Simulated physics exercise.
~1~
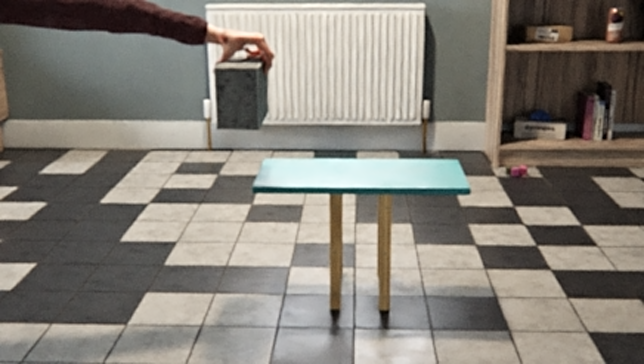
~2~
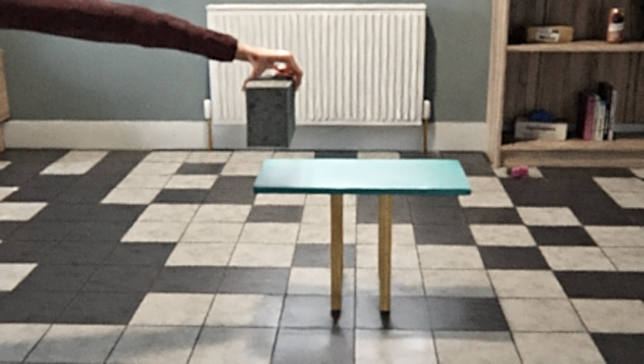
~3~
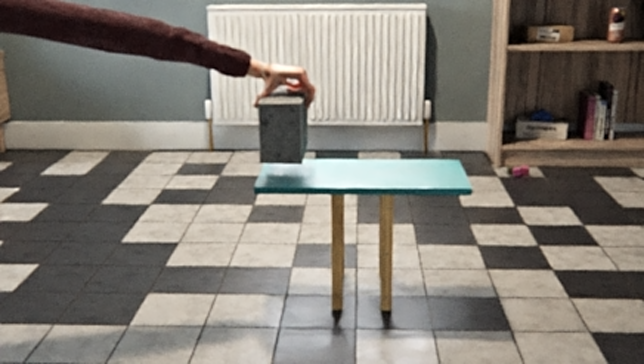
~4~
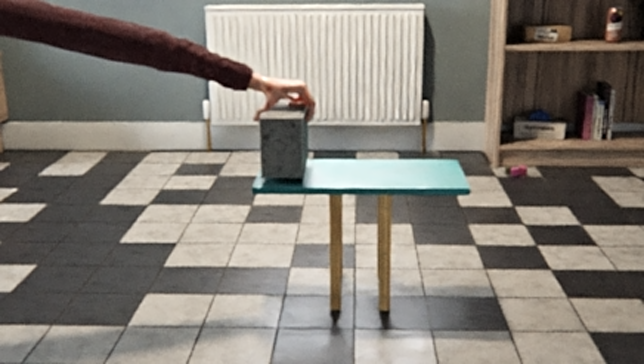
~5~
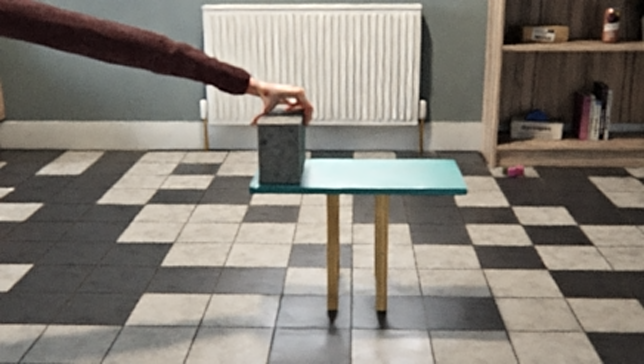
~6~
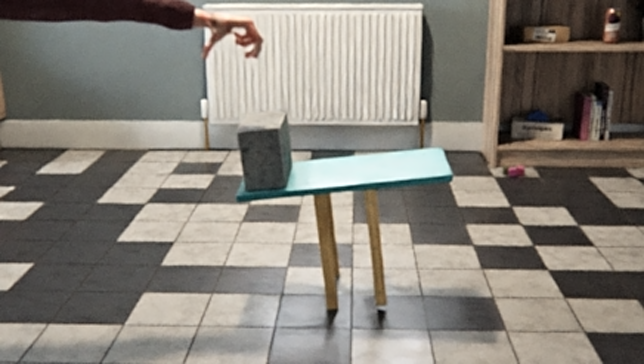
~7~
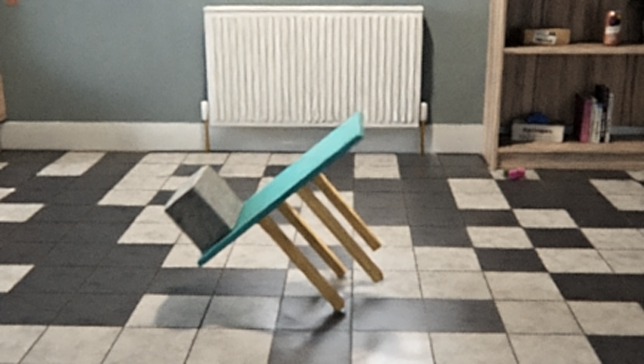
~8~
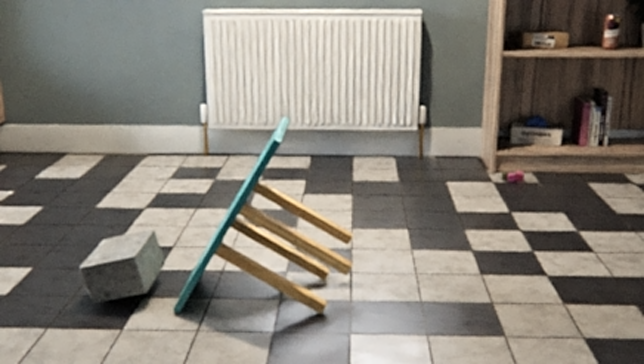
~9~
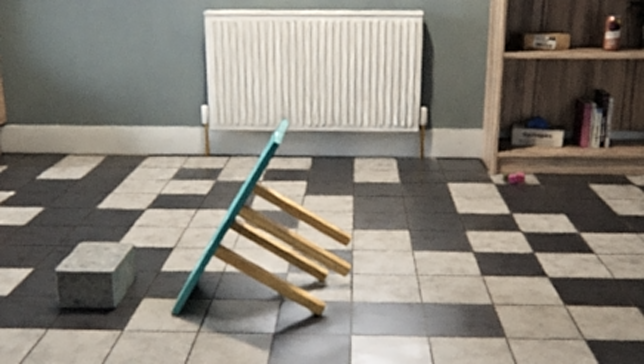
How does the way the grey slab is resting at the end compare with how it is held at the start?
At the start the slab is held upright in the hand, while at the end it lies on its side on the floor, to the left of the tipped trestle.
